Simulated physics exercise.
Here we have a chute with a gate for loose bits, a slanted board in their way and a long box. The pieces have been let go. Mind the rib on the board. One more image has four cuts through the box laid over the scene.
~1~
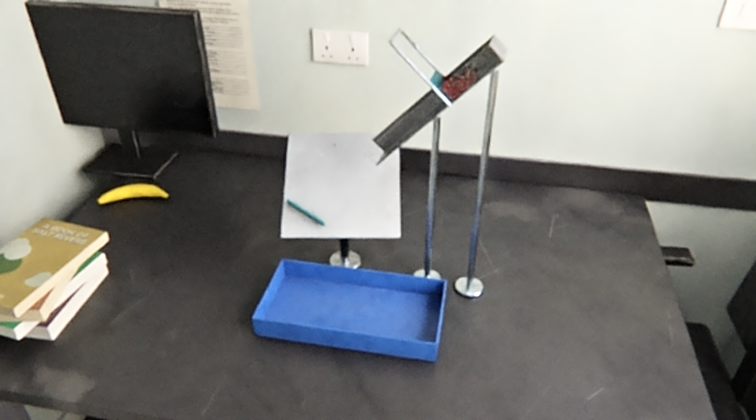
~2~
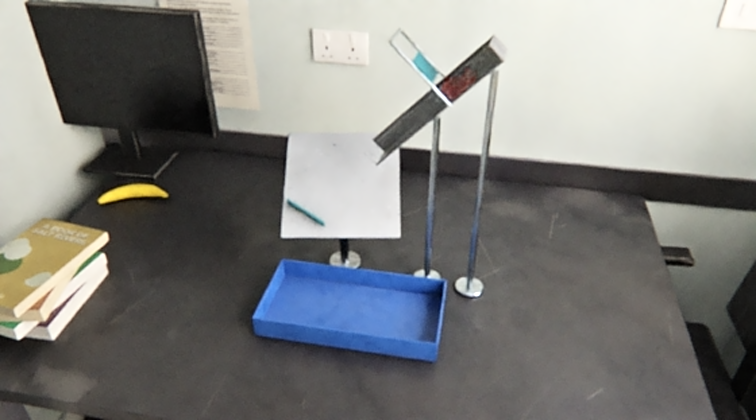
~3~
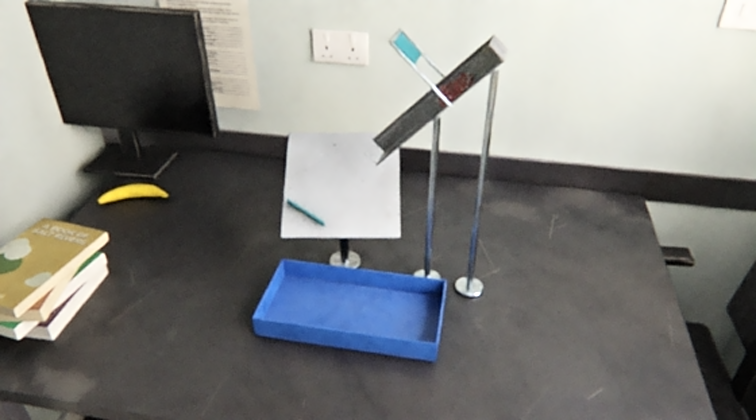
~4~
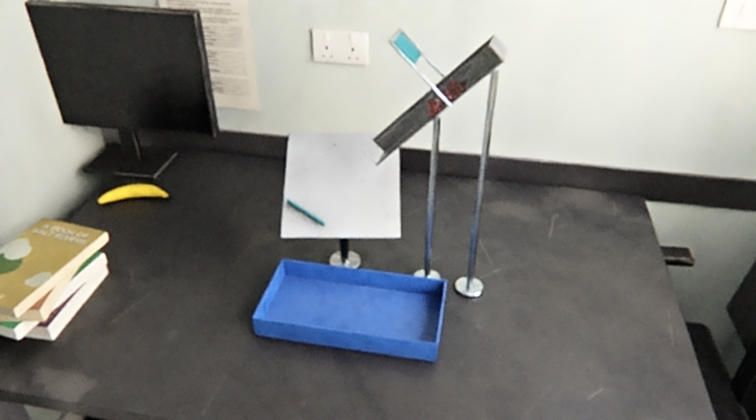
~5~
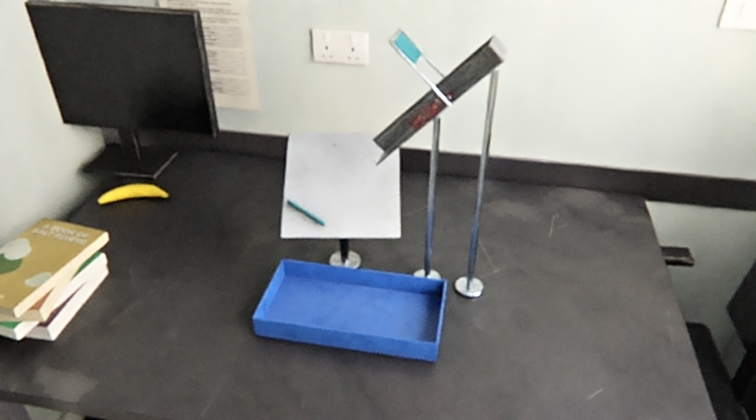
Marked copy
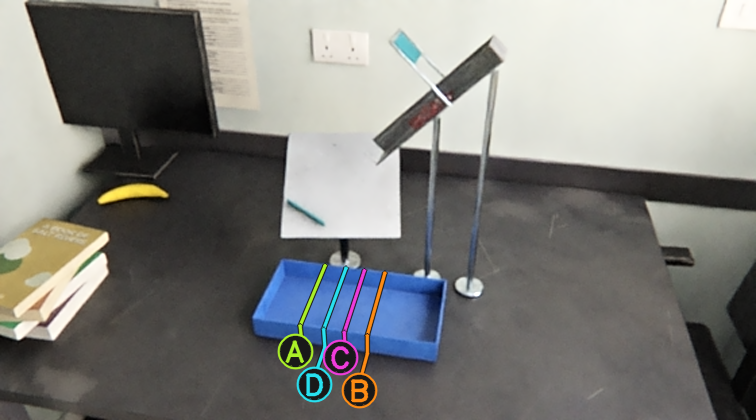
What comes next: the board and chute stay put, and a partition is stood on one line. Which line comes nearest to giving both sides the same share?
I would pick line D.
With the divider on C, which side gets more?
More lands on the left.
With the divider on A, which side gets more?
More lands on the right.
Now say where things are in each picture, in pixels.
The first frame shows load behind the gate near (461, 82), kidney beans; lip of the chute near (380, 159), sloping fairly steeply.
The second frame shows middle of the board near (342, 183), tilted fairly steeply; middle of its low edge near (341, 237); of its high edge near (344, 133).
The third frame shows front corners of the box near (253, 318) and (437, 344), empty; front of the load near (444, 98).
The fourth frame shows middle of the load near (445, 100); its front near (433, 109), close to a quarter of the way to the lip; rib from (287, 199) to (324, 222).
The fifth frame shows middle of the load near (432, 112); its front near (411, 124), close to half of the way to the lip.
On the marked copy, line A crosses the front rim at (300, 324); line B crosses the front rim at (367, 334); line C crosses the front rim at (344, 331); line D crosses the front rim at (323, 328).
With A, of what is caught, a small share on the left of the divider, all but a few on the right.
With B, of what is caught, the bulk on the left of the divider, a small share on the right.
With C, of what is caught, the bulk on the left of the divider, close to a quarter on the right.
With D, of what is caught, close to a third on the left of the divider, close to two thirds on the right.
